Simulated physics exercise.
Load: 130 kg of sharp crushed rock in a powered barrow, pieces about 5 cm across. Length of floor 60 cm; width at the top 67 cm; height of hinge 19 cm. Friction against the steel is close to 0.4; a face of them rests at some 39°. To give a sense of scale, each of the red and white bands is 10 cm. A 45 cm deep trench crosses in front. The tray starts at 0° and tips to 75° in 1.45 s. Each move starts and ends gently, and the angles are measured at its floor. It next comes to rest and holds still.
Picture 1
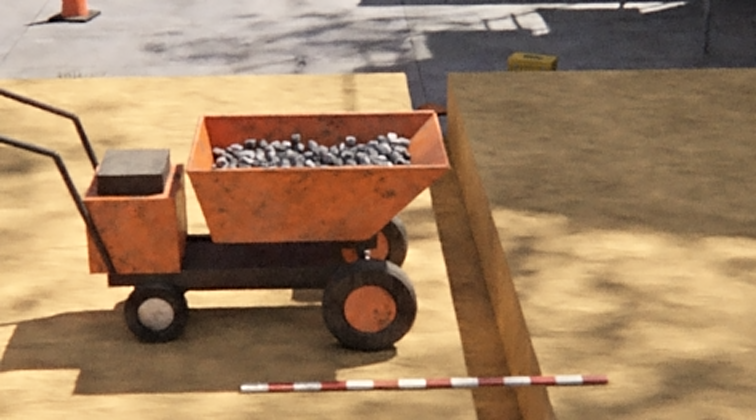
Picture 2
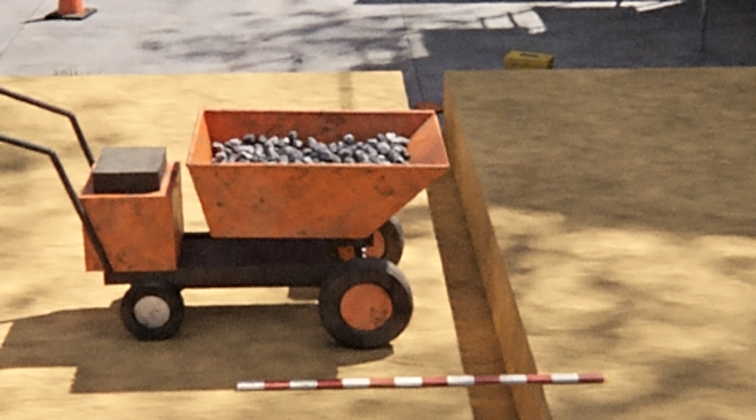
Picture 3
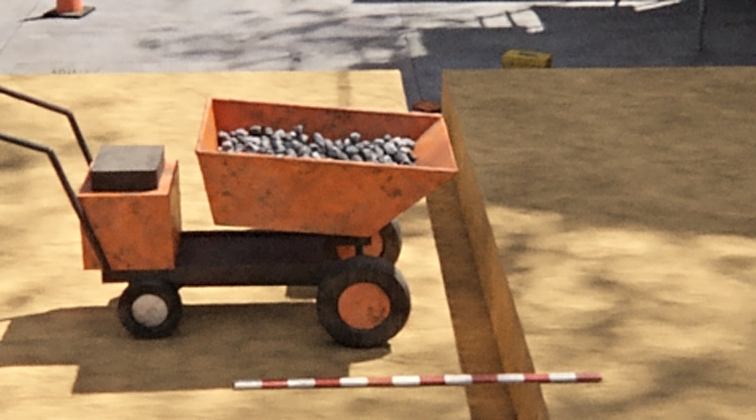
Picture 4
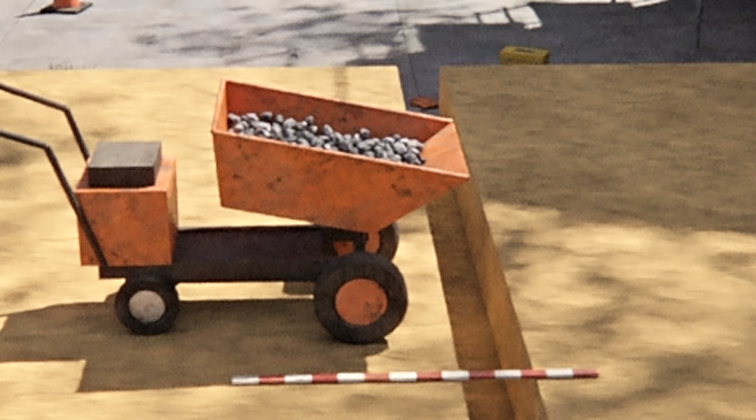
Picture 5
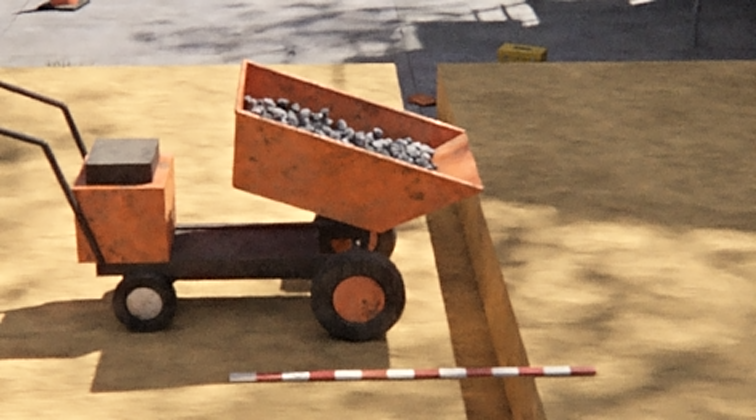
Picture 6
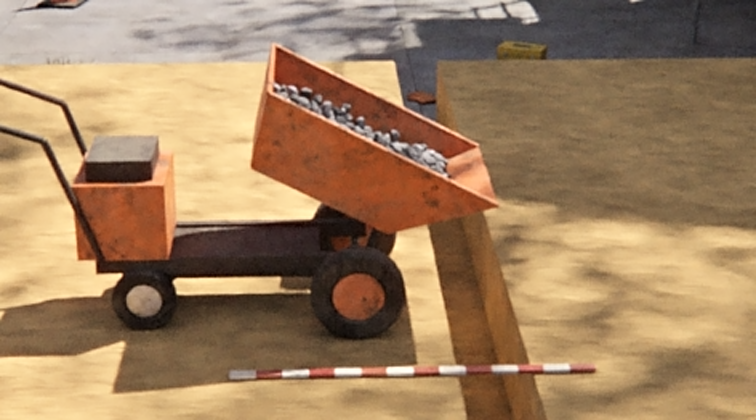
An orange tray full of grey stones sat level on a small wheeled cart beside a trench, then its left end rose steadily, leaving it slanted down to the right with the stones still inside.
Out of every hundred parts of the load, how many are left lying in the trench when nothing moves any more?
Around 2 in every hundred.
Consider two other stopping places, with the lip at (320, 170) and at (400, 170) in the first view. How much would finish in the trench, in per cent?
Roughly 35 percent for the first, and 85 percent for the second.
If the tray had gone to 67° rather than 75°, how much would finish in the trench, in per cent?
It comes out at about 5 percent.
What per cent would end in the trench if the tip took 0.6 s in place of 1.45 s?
Trench share: Approx. 0%.
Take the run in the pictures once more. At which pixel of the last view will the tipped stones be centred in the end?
I'd point to around (567, 293).
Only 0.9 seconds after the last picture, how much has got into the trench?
Roughly 0 percent of the load.
Then, 0.5 s after the last picture the floor is at 63°, 100 % in the tray; the foremost stones are at (505, 253).
Then, 0.9 s after the last picture the floor is at 75°, 74 % in the tray, 26 % past the trench; the foremost stones are at (608, 279).
Then, 1.3 s after the last picture the floor is at 75°, 57 % in the tray, 1 % in the trench, 43 % past the trench; the foremost stones are at (676, 291).
Then, 3.2 s after the last picture the floor is at 75°, 55 % in the tray, 2 % in the trench, 43 % past the trench; the foremost stones are at (685, 298).
